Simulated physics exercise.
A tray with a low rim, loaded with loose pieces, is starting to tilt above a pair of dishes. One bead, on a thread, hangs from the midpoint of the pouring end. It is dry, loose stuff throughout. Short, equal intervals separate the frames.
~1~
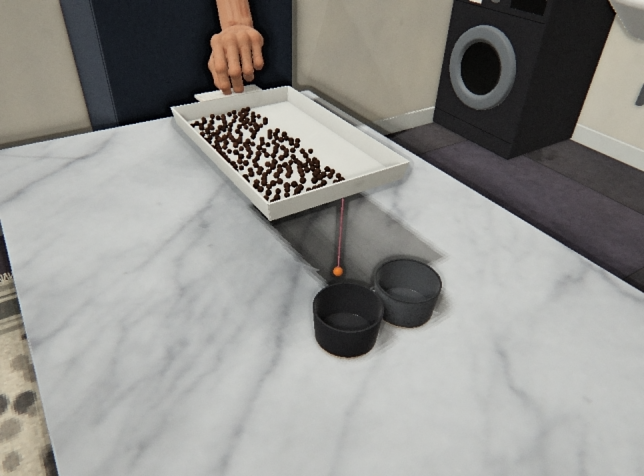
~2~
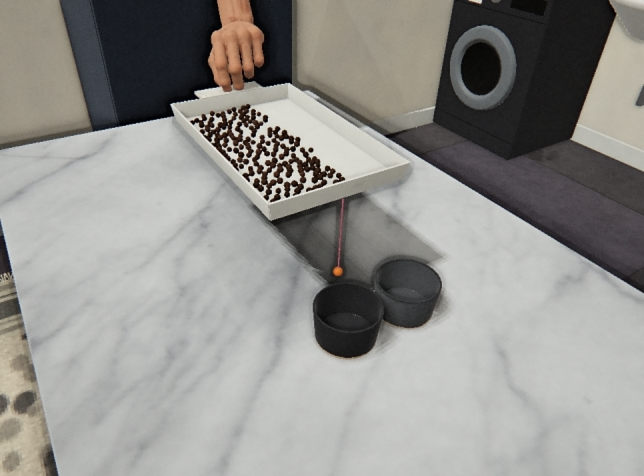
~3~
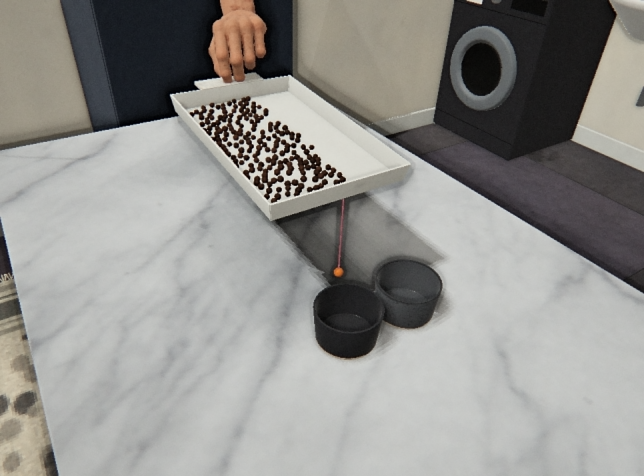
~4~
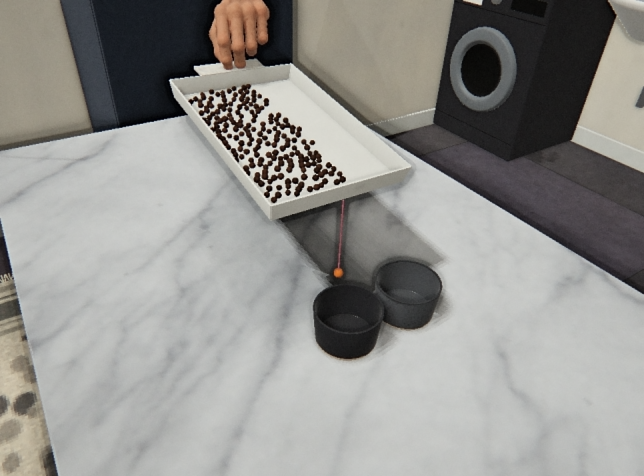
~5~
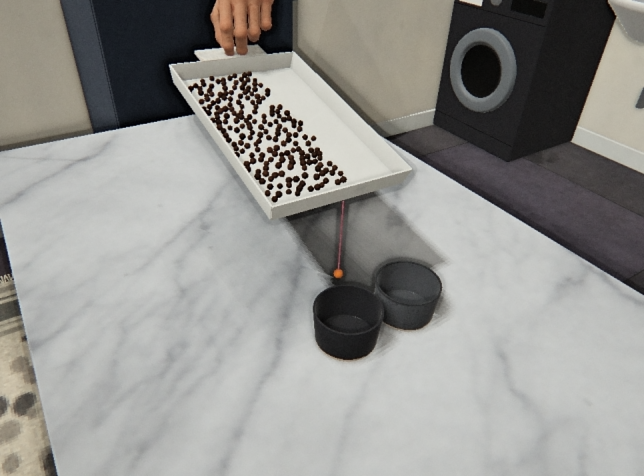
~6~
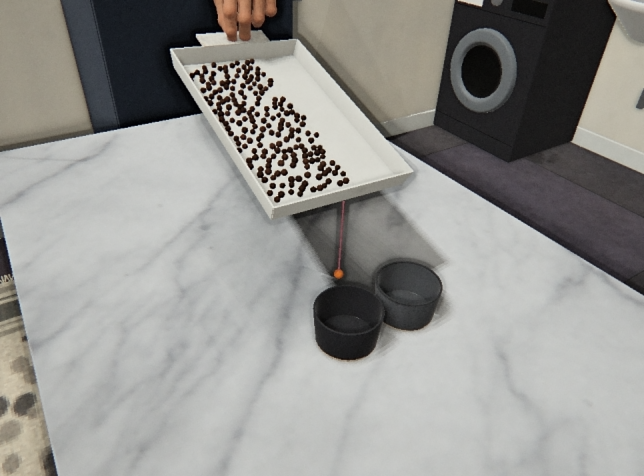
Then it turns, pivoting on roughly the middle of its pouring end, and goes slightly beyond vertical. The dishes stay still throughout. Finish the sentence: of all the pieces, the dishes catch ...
... most of them.
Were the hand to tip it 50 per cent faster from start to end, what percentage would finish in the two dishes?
Near 70 in a hundred.
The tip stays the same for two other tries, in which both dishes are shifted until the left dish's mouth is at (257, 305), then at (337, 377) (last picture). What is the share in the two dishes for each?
First 0 per cent, second 10 per cent.
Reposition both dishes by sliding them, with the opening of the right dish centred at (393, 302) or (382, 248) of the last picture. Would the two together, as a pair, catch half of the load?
Placing 1: A majority of it. Placing 2: A minority of it.
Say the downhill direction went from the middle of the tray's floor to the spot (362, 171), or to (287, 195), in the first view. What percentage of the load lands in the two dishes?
Respectively 60 % and 10 %.
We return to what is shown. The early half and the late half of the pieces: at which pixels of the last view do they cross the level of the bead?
Half one: (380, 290), half two: (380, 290).
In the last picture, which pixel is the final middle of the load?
(373, 332).
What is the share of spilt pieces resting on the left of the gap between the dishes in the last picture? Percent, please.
Left portion: Around 40 %.
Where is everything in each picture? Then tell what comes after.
In the first frame, corners of the pouring end at (270, 201) and (404, 161), level; middle of the load at (259, 148), allspice berries; left dish at (368, 341); right dish at (428, 311); bead on its thread at (338, 271).
In the second frame, corners of the pouring end at (270, 201) and (405, 161), level; middle of the load at (259, 146).
In the third frame, corners of the pouring end at (271, 202) and (406, 163), tipped barely, lowest at the right corner; middle of the load at (260, 141).
In the fourth frame, corners of the pouring end at (272, 202) and (407, 165), tipped a little, lowest at the right corner; middle of the load at (260, 134).
In the fifth frame, corners of the pouring end at (274, 203) and (408, 167), tipped a little, lowest at the right corner; middle of the load at (261, 127).
In the sixth frame, corners of the pouring end at (275, 204) and (409, 169), tipped clearly, lowest at the right corner; middle of the load at (264, 121); left dish at (368, 343); right dish at (428, 314).
Soon, tray tipped steeply; nearly all on the tray; a small part in the air.
A while on, tray tipped right over; most on the tray; a stray few in the left dish; a stray few in the right dish; a small part outside both; a stray few in the air.
Towards the end, tray tipped past a quarter turn; about a third in the left dish; about a third in the right dish; about a quarter outside both.
Finally, tray tipped past a quarter turn; about a third in the left dish; about a third in the right dish; about a quarter outside both.
